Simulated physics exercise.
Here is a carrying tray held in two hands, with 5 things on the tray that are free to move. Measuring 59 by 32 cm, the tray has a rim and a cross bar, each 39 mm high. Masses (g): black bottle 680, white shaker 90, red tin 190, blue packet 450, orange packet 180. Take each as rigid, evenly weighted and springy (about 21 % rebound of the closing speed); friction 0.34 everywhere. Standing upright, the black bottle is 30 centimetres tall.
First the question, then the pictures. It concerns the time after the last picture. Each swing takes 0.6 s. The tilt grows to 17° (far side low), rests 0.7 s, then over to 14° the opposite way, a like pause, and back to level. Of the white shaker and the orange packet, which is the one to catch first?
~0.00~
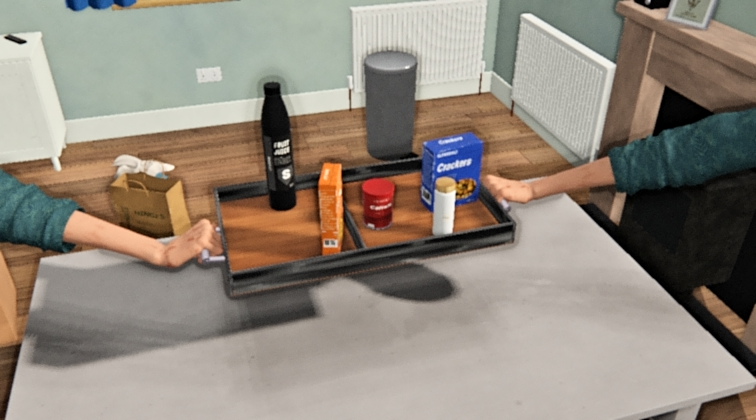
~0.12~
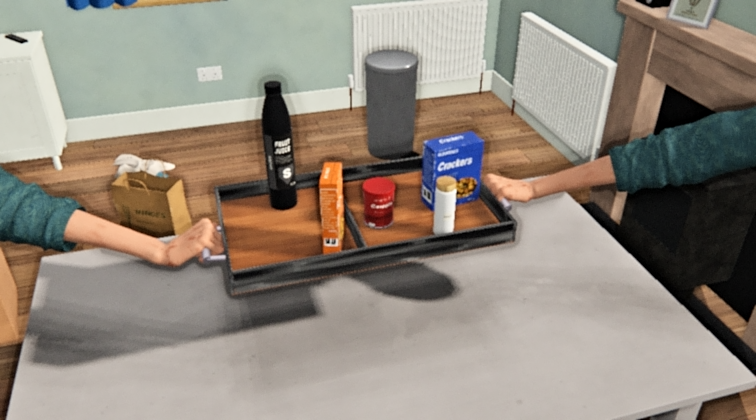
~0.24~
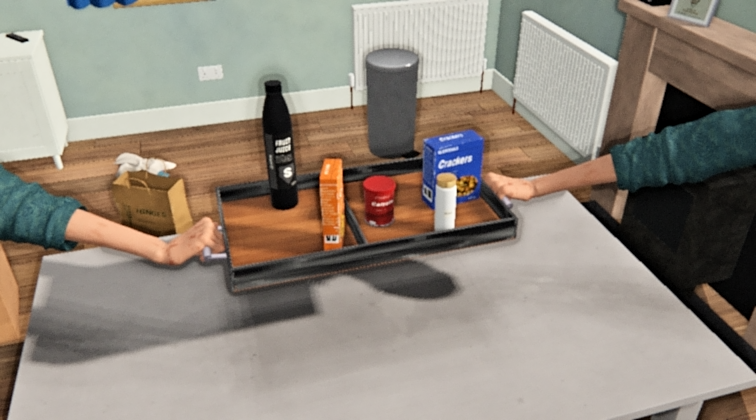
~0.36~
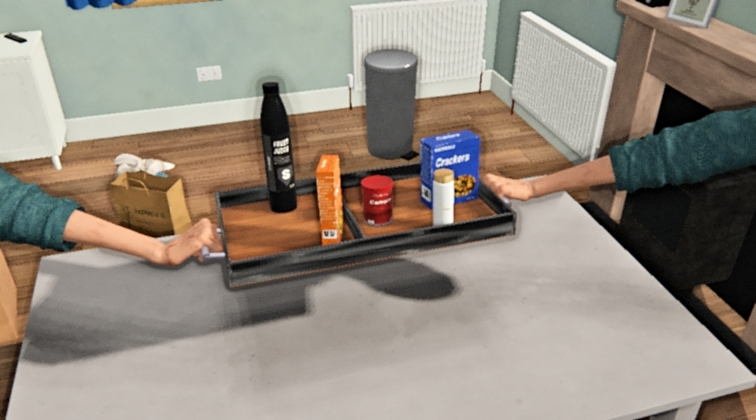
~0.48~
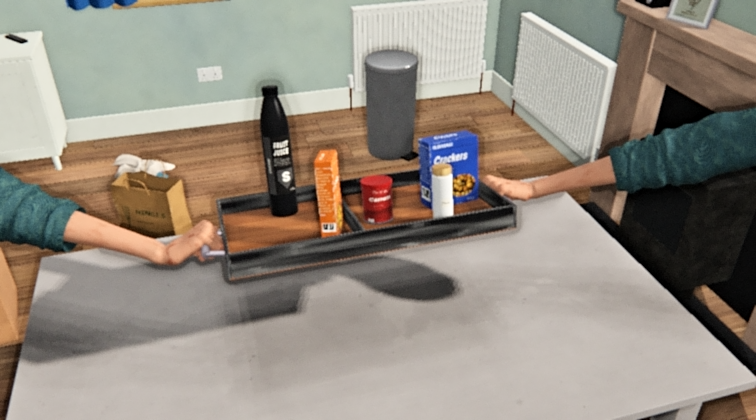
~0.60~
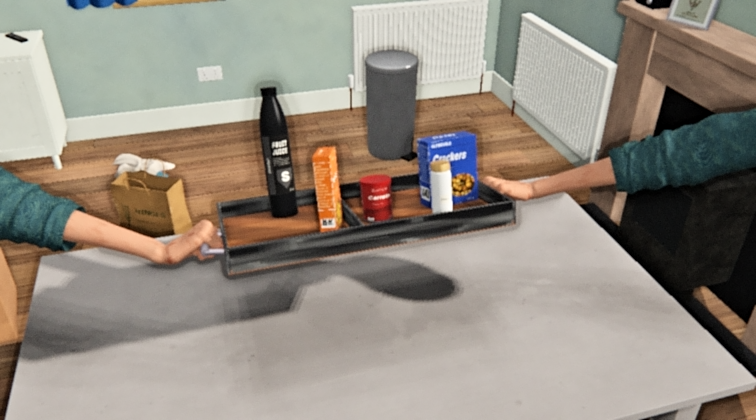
The one to catch first is the former.
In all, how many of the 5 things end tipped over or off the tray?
Altogether, 2.
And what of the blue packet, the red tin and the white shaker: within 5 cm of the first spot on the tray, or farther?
In short, the blue packet leaves its position, the red tin stays close to home, the white shaker leaves its position.
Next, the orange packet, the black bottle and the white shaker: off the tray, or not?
Observed: Orange packet remains in bounds; black bottle exits its support; white shaker remains in bounds.
By 1.10 s, tilt 17°, far edge down; black bottle now off the tray; white shaker rocked 35° off its seat near (433, 186).
By 1.50 s, tilt 15°, far edge down; white shaker on its side near (414, 201); blue packet 8 cm from its spot.
By 1.80 s, tilt 7°, near edge down; white shaker on its side near (420, 199); blue packet 9 cm from its spot.
By 2.90 s, tilt 11°, near edge down; white shaker on its side near (399, 207); blue packet 9 cm from its spot.
When it is over (3.7 s), off the tray, black bottle; lying over on the tray, white shaker; not toppled but over 5 cm from the start, blue packet; the other 2 within 5 cm of the start. End places, in pixels of the last picture, white shaker near (398, 206), orange packet near (332, 211). White shaker went at 1.12 s; orange packet was never lost.
